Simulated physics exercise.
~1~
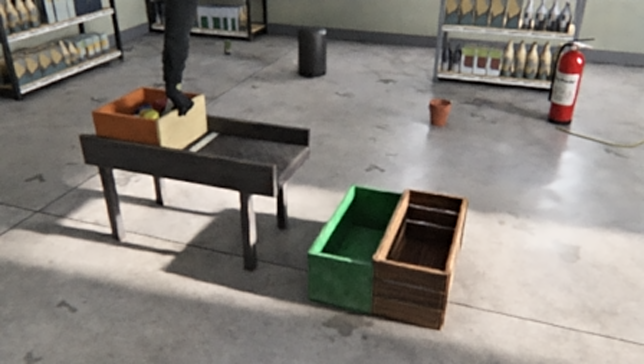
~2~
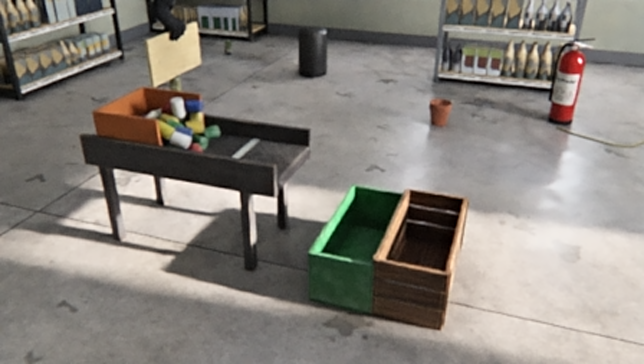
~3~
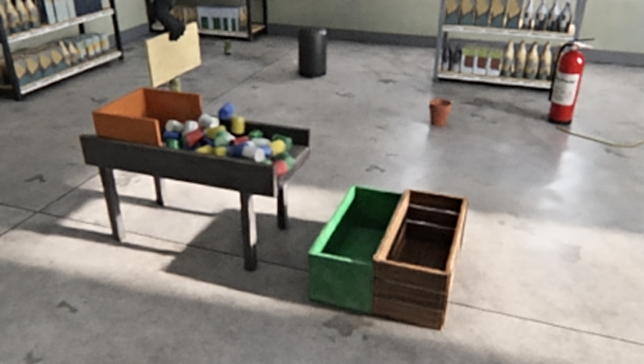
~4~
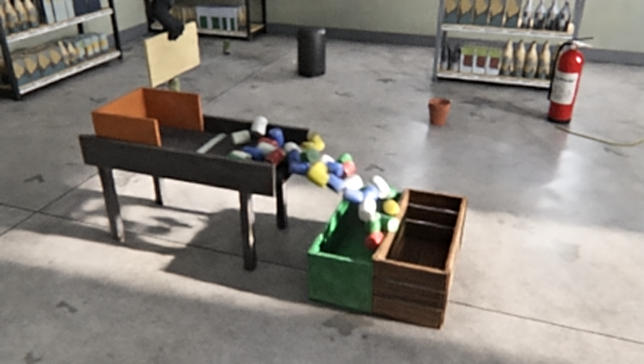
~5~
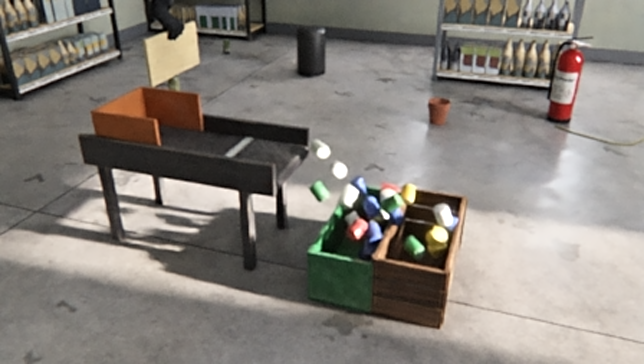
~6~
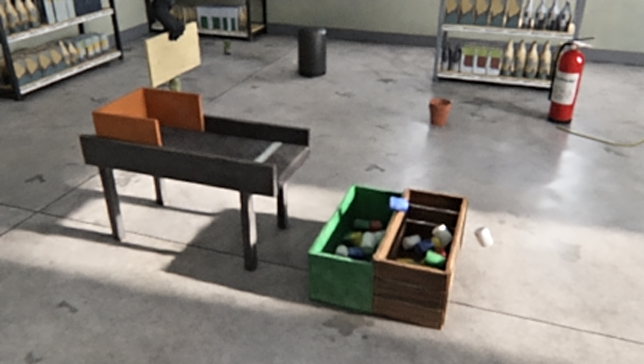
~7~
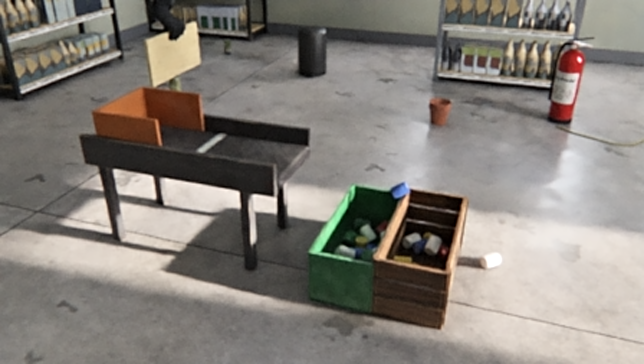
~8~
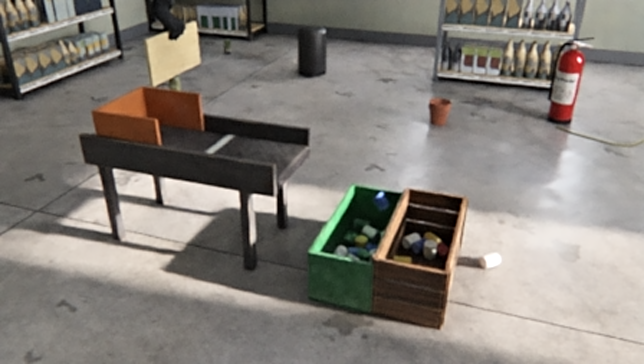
Workshop floor, dark gripper lifting a panel as colourful jars spill off a belt into green and wooden boxes, one landing beyond.
